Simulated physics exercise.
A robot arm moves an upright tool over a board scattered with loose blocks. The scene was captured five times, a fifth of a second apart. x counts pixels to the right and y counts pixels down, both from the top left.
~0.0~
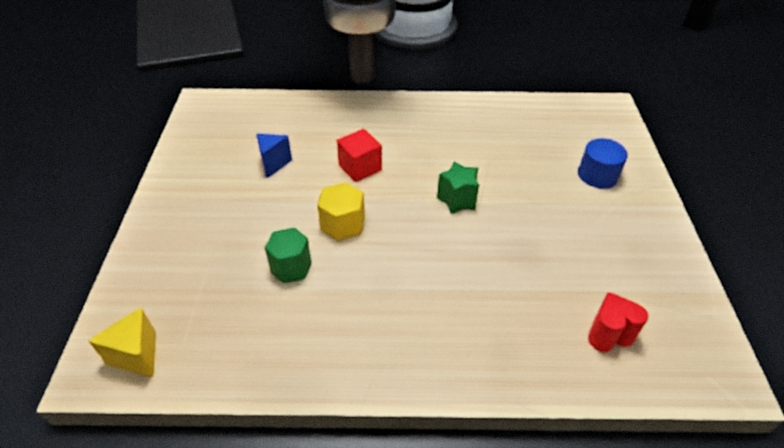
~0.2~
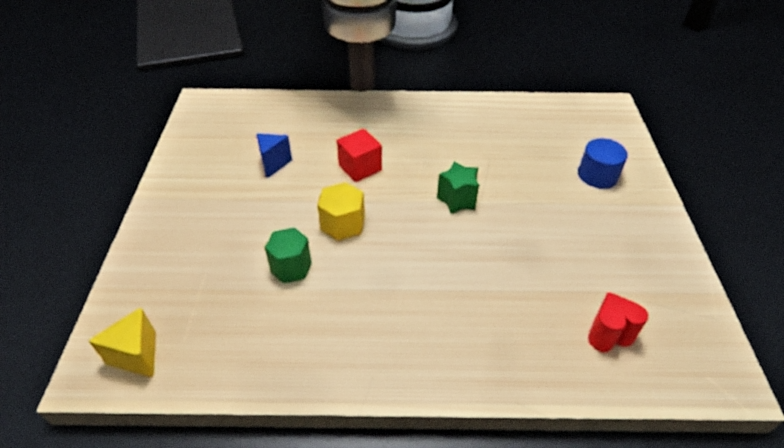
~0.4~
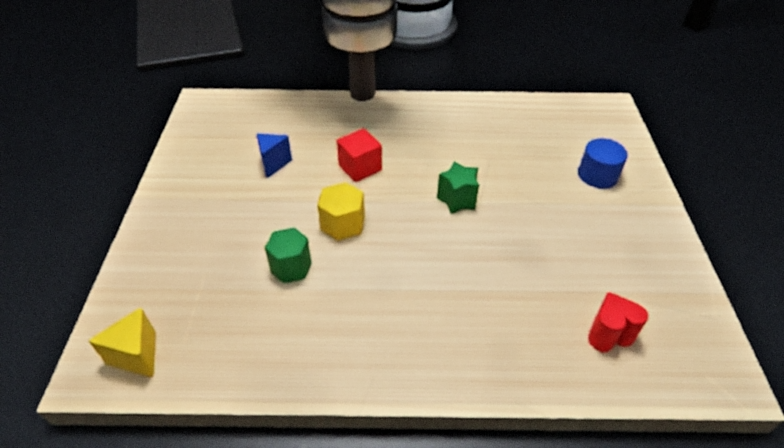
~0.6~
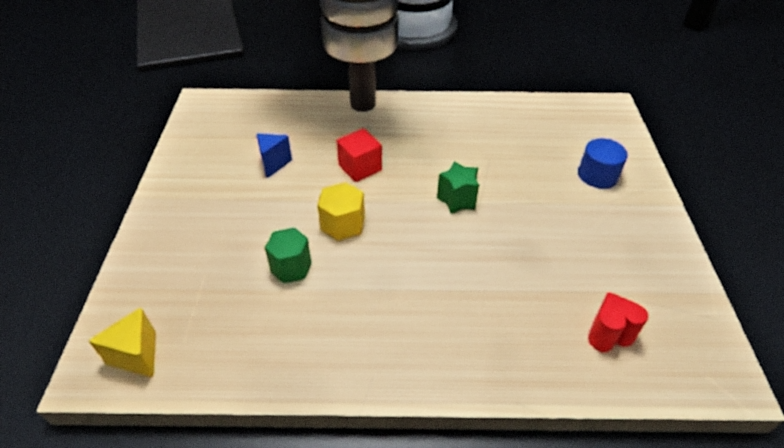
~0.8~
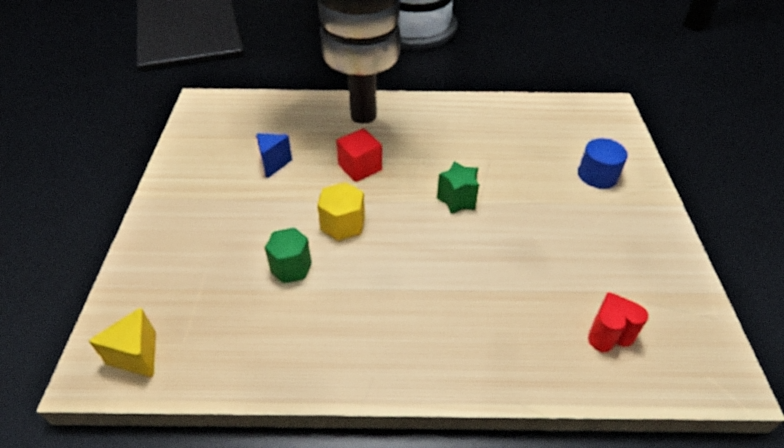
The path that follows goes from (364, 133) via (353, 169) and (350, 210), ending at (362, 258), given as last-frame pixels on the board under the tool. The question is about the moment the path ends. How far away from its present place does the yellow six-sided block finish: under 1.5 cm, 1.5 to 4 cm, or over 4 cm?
Beyond 4 cm.
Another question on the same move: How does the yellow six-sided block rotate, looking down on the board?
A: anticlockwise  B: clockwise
The answer is B.
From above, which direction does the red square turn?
Bird's-eye view: Counterclockwise.
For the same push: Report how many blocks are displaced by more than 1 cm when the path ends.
Of all the blocks, two travel more than a centimetre.
One third of the way, tool (351, 152); red square (360, 164).
Two thirds of the way, tool (348, 194); yellow six-sided block (336, 213), turned 15° clockwise; red square (382, 190), turned 40° anticlockwise.
At the end, tool (361, 241); blue triangle unmoved; green six-sided block (281, 245), turned 15° clockwise; yellow six-sided block (326, 251), turned 85° clockwise; red square (386, 194), turned 65° anticlockwise.
